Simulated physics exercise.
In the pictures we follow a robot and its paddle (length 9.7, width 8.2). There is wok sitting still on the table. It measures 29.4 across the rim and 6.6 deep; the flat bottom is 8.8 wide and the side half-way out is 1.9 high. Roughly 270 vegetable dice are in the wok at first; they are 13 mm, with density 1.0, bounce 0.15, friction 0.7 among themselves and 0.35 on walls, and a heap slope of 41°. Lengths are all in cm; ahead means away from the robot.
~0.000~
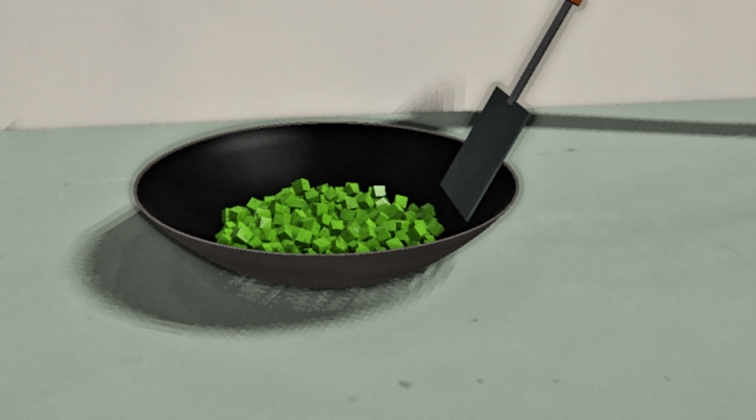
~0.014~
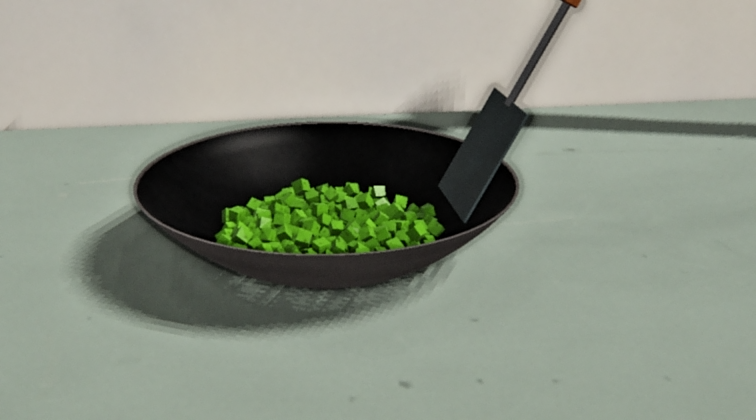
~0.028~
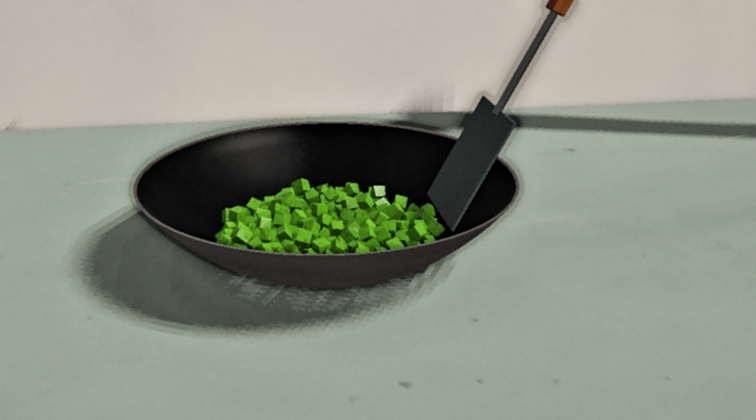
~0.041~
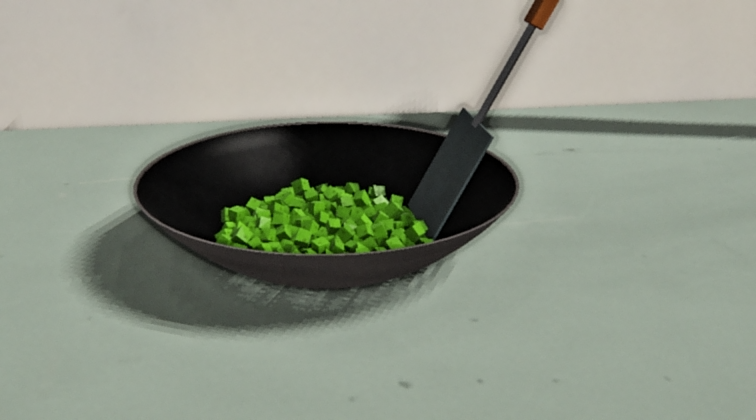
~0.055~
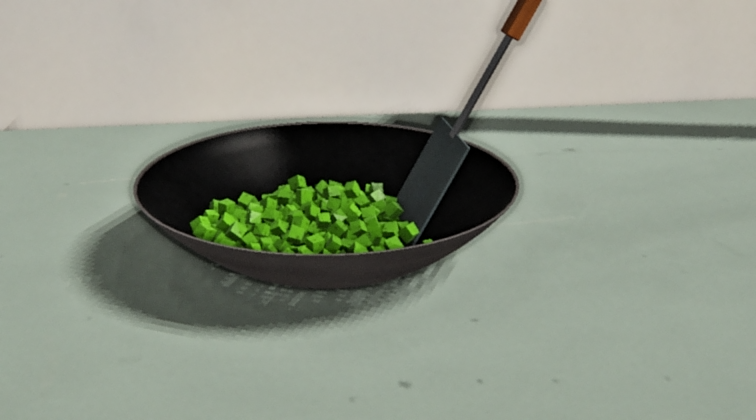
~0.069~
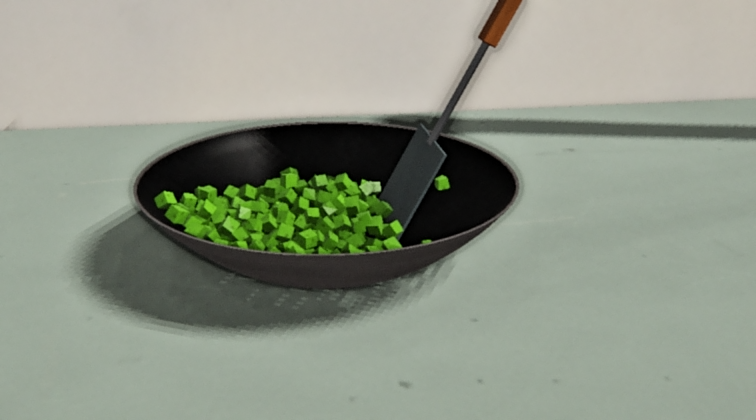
At the start, a heap of green vegetable dice sits in a dark wok on a pale green table, with a paddle held at the right side. The paddle slides down and left into the heap, pushing the dice leftward up the wok's side, while one cube separates to its right.
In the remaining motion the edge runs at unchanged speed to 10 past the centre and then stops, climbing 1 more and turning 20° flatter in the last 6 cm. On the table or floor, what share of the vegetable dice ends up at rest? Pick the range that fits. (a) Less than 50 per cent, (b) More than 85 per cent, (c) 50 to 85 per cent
c, 50 to 85 per cent.
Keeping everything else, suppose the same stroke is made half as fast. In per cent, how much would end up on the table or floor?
In that case some 40 per cent.
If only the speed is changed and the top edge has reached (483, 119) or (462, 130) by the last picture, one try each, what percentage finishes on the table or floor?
Close to 35 per cent in the first try and close to 40 per cent in the second.
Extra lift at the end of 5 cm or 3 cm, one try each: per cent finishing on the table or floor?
Result, in order: Approx. 45 % and 55 %.
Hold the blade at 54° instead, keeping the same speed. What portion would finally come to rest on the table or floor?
Roughly 60 per cent.
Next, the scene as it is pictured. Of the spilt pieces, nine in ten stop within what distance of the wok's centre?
Roughly 40 cm.
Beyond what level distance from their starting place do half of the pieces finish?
The value is roughly 23 cm.
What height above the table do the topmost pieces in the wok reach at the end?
Height at the end: Around 4.0 cm.
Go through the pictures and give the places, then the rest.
The paddle top edge at (513, 99), sloping 62°; upper third of the load around (324, 224), from x 225 to 435, top at y 185; 266 in the wok, in the first picture.
The paddle top edge at (511, 100), sloping 62°; upper third of the load around (324, 224), from x 225 to 435, top at y 185, in the second picture.
The paddle top edge at (499, 109), sloping 62°; upper third of the load around (324, 224), from x 225 to 435, top at y 185, in the third picture.
The paddle top edge at (478, 121), sloping 62°; upper third of the load around (325, 223), from x 225 to 430, top at y 185, in the fourth picture.
The paddle top edge at (455, 132), sloping 62°; upper third of the load around (313, 218), from x 200 to 425, top at y 185, in the fifth picture.
The paddle top edge at (433, 139), sloping 62°; upper third of the load around (287, 211), from x 165 to 440, top at y 175; 266 in the wok, in the sixth picture.
After 0.10 s, sloping 62°, highest piece 13 above the table; 262 in the wok, 4 on the blade or in flight.
After 0.14 s, sloping 58°, highest piece 20 above the table; 248 in the wok, 18 on the blade or in flight.
After 0.35 s, sloping 42°, highest piece 37 above the table; 114 in the wok, 50 on the table or floor, 102 on the blade or in flight.
After 1.40 s, sloping 42°, highest piece 4 above the table; 152 on the table or floor, 114 in the wok.
In the end, 152 on the table or floor, 114 in the wok. That is 57 % on the table or floor.
